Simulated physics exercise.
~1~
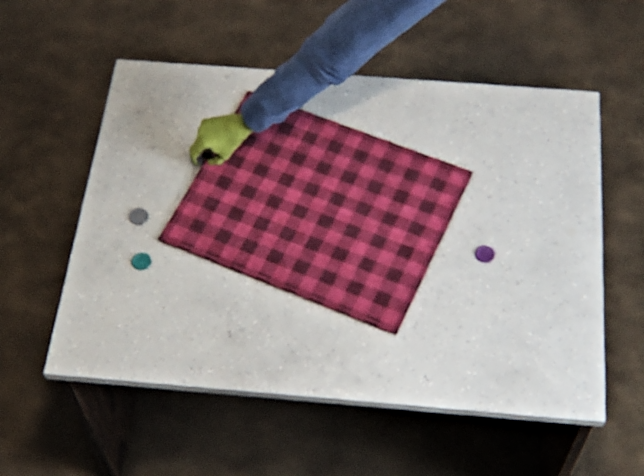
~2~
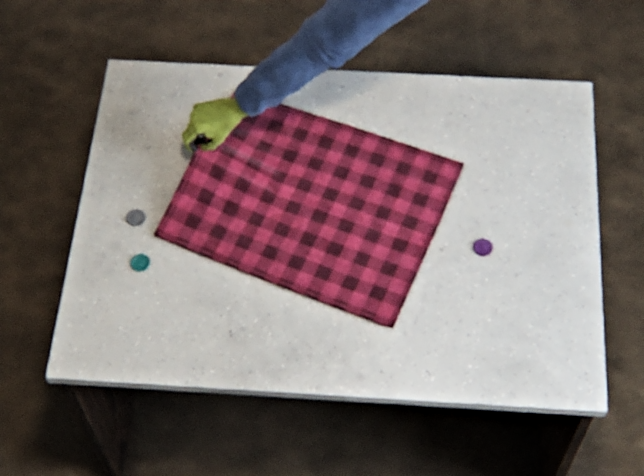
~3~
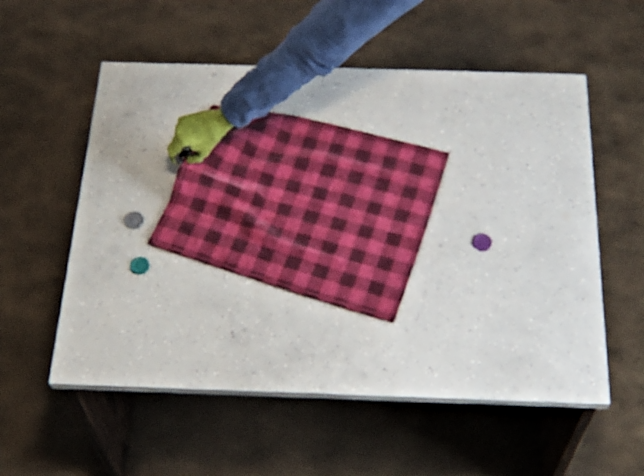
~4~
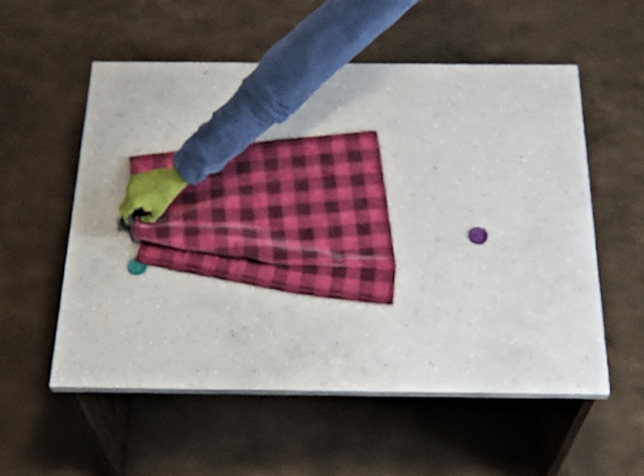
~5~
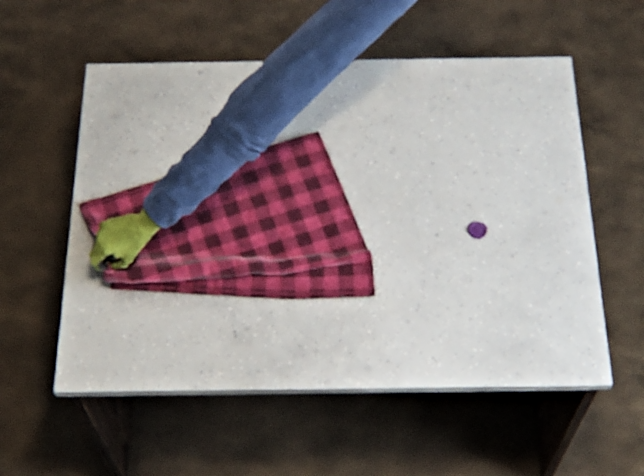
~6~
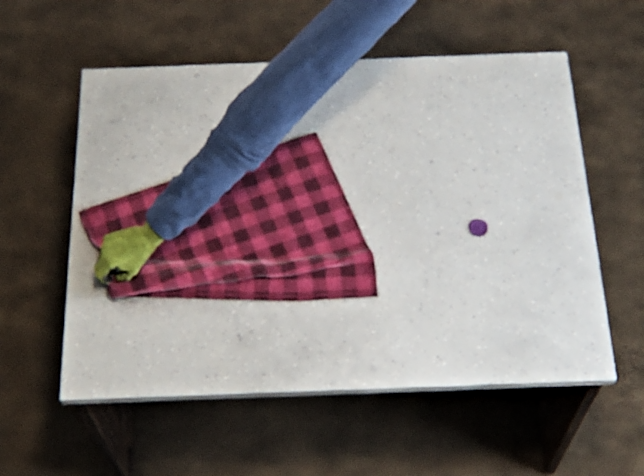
A pink-and-black checked cloth lies flat on a pale desk, its upper left part pinched by a yellow-green gloved hand at the end of a blue-sleeved arm. Grey and teal discs sit to its left, and a purple one to its right. The hand draws the cloth left and downward, and creases spread as it slides over the grey disc, then the teal one. Near the desk's left edge the hand stops, still on the fabric. The cloth ends bunched and partly folded, hiding both discs, while the purple one remains uncovered.
